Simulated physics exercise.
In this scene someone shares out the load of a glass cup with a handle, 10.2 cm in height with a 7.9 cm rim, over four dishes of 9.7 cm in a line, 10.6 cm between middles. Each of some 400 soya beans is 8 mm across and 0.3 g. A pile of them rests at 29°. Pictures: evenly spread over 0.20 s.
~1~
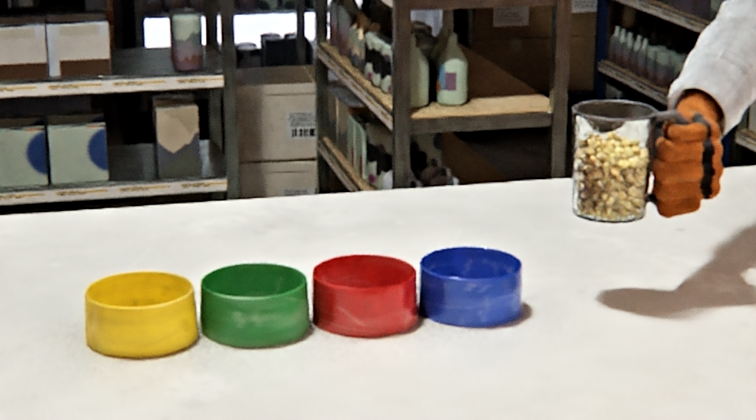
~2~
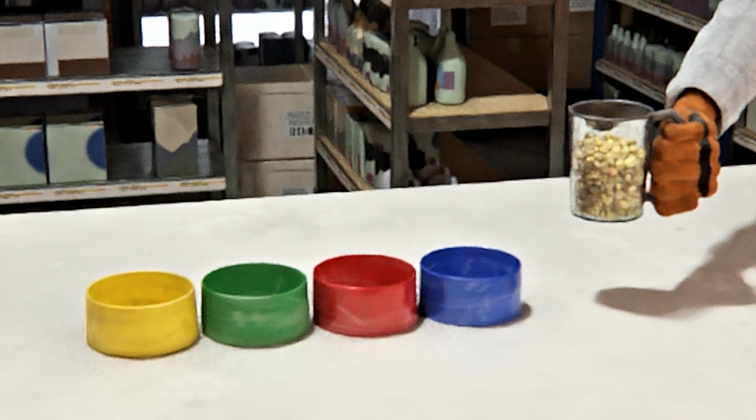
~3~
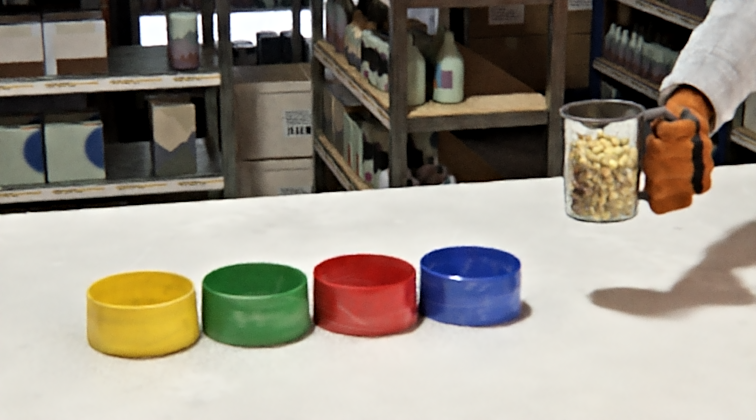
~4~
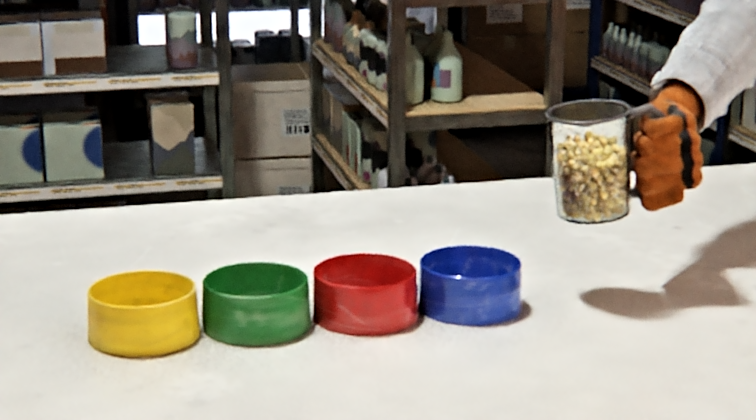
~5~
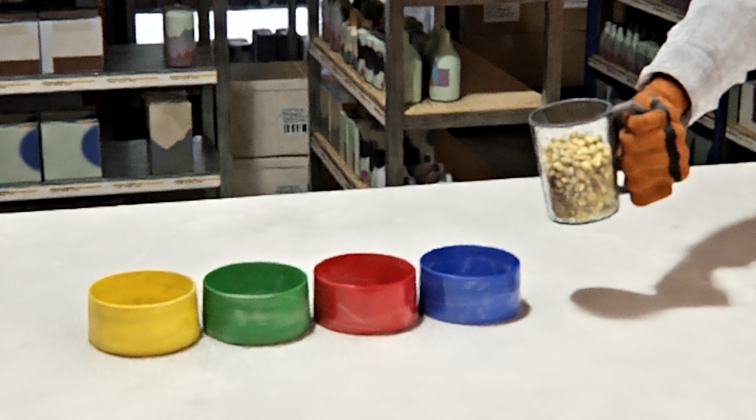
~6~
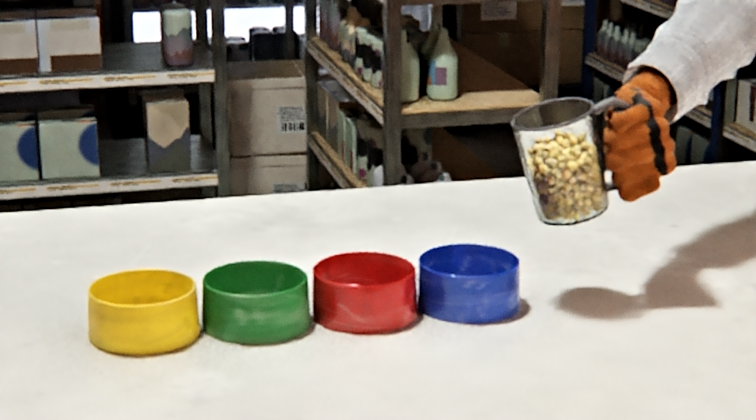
A gloved hand moves a glass cup of beans left toward four colored dishes, tilting it slightly.
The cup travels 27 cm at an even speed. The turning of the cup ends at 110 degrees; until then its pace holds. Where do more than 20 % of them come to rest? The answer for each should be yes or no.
Red dish - no, blue dish - no, green dish - yes, yellow dish - no, counter - no.
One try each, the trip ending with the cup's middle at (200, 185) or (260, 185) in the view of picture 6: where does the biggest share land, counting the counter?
Try 1 - yellow; try 2 - yellow.
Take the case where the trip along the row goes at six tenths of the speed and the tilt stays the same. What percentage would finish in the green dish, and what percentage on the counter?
Then: Green 80, counter 10.
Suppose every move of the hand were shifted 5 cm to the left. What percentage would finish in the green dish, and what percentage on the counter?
Then the green dish would get 70 and the counter 20.
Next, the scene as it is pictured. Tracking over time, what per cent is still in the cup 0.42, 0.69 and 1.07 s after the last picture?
First 100, then 100, then 40 per cent.
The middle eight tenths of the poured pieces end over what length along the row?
6 cm, roughly.
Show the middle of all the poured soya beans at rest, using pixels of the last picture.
(257, 299) or so.
Then, 0.42 s after the last picture, tilt 60 degrees; cup holds 100 %.
Then, 0.69 s after the last picture, tilt 91 degrees; cup holds 100 %.
Then, 1.07 s after the last picture, tilt 110 degrees; cup holds 40 %, green 60 %.
In the end, red 0 %, blue 0 %, green 100 %, yellow 0 %, counter 0 %.
